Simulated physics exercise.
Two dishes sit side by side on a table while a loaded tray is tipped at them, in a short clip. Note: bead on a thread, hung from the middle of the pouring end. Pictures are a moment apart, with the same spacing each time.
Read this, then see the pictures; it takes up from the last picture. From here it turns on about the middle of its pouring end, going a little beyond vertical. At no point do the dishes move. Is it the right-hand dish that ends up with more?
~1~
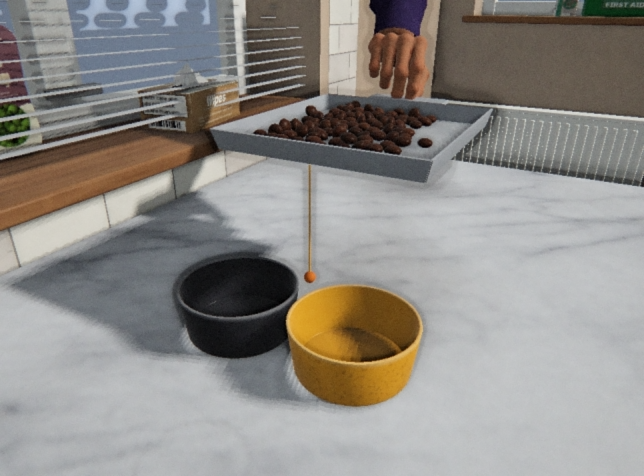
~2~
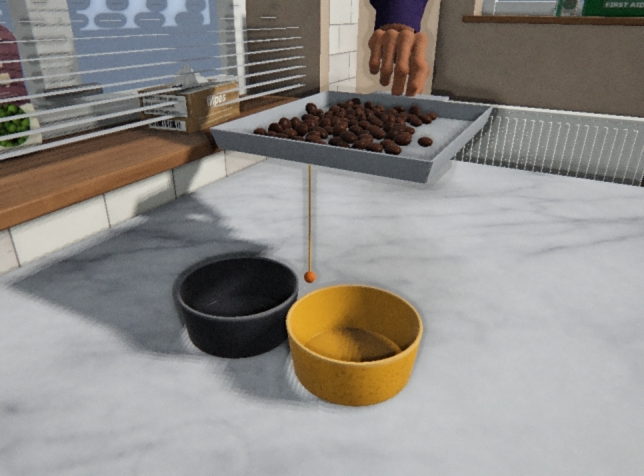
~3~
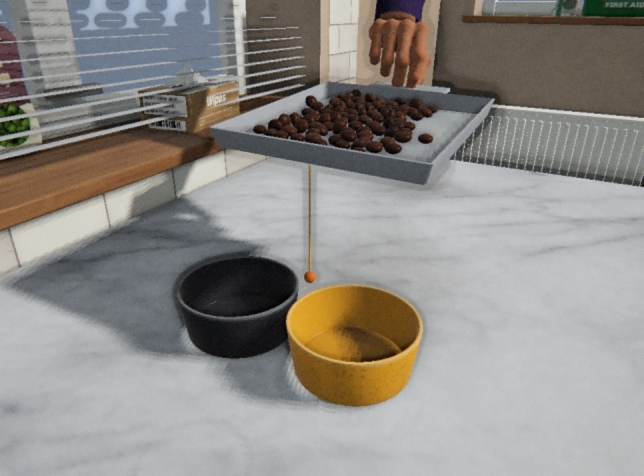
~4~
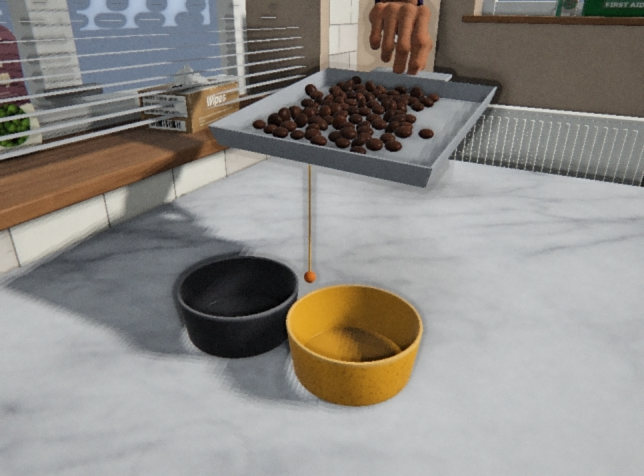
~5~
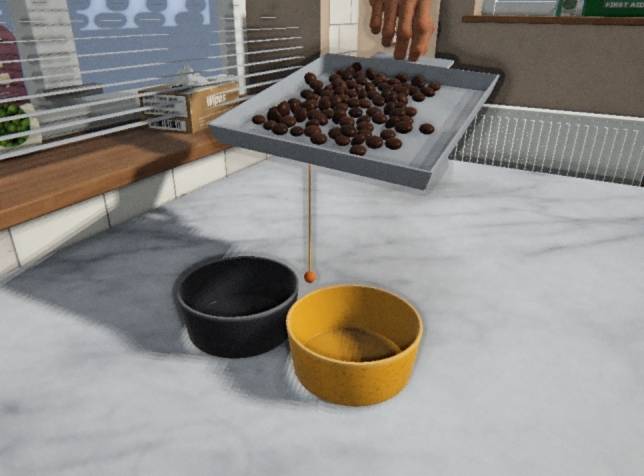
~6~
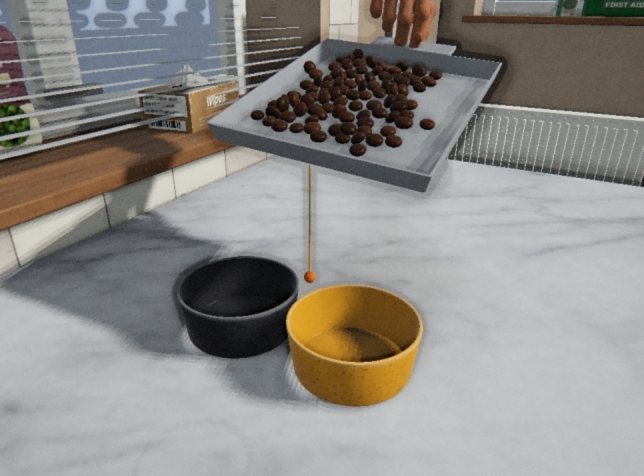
Yes, the right-hand one.
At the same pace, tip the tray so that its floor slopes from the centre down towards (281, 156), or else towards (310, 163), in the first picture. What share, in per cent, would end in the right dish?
That comes to 0 per cent the first time and 40 per cent the second.
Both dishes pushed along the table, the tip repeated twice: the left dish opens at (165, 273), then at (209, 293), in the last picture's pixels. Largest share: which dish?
Results - the dish on the right side first, the dish on the right side second.
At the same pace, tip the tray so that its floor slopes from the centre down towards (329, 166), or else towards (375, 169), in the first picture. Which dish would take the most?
Well, the dish on the right side comes out on top first, and then the dish on the right side does.
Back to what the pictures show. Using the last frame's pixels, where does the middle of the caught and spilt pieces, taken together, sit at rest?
The centre settles at about (342, 369).
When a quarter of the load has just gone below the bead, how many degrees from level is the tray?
85° or so.
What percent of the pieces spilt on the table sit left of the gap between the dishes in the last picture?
Estimate: Roughly 70 %.
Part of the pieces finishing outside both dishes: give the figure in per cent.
Near 30 in a hundred.
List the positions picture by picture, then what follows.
Corners of the pouring end at (218, 128) and (428, 158), level; middle of the load at (353, 126), flat chocolate drops; left dish at (201, 332); right dish at (323, 378); bead on its thread at (310, 277), in the first picture.
Corners of the pouring end at (218, 128) and (428, 159), level; middle of the load at (353, 124), in the second picture.
Corners of the pouring end at (217, 126) and (428, 161), tipped barely, lowest at the right corner; middle of the load at (353, 119), in the third picture.
Corners of the pouring end at (216, 124) and (427, 165), tipped a little, lowest at the right corner; middle of the load at (353, 111), in the fourth picture.
Corners of the pouring end at (215, 123) and (427, 168), tipped a little, lowest at the right corner; middle of the load at (353, 103), in the fifth picture.
Corners of the pouring end at (214, 121) and (427, 172), tipped clearly, lowest at the right corner; middle of the load at (353, 95); left dish at (201, 332); right dish at (323, 378), in the sixth picture.
Soon after the last picture, tray tipped steeply; all on the tray.
A little later, tray tipped right over; about a quarter on the tray; about a third in the right dish; a stray few in the left dish; a small part outside both; about a quarter in the air.
Later still, tray tipped past a quarter turn; about two thirds in the right dish; a stray few in the left dish; about a third outside both.
At rest, tray tipped past a quarter turn; about two thirds in the right dish; a stray few in the left dish; about a third outside both.
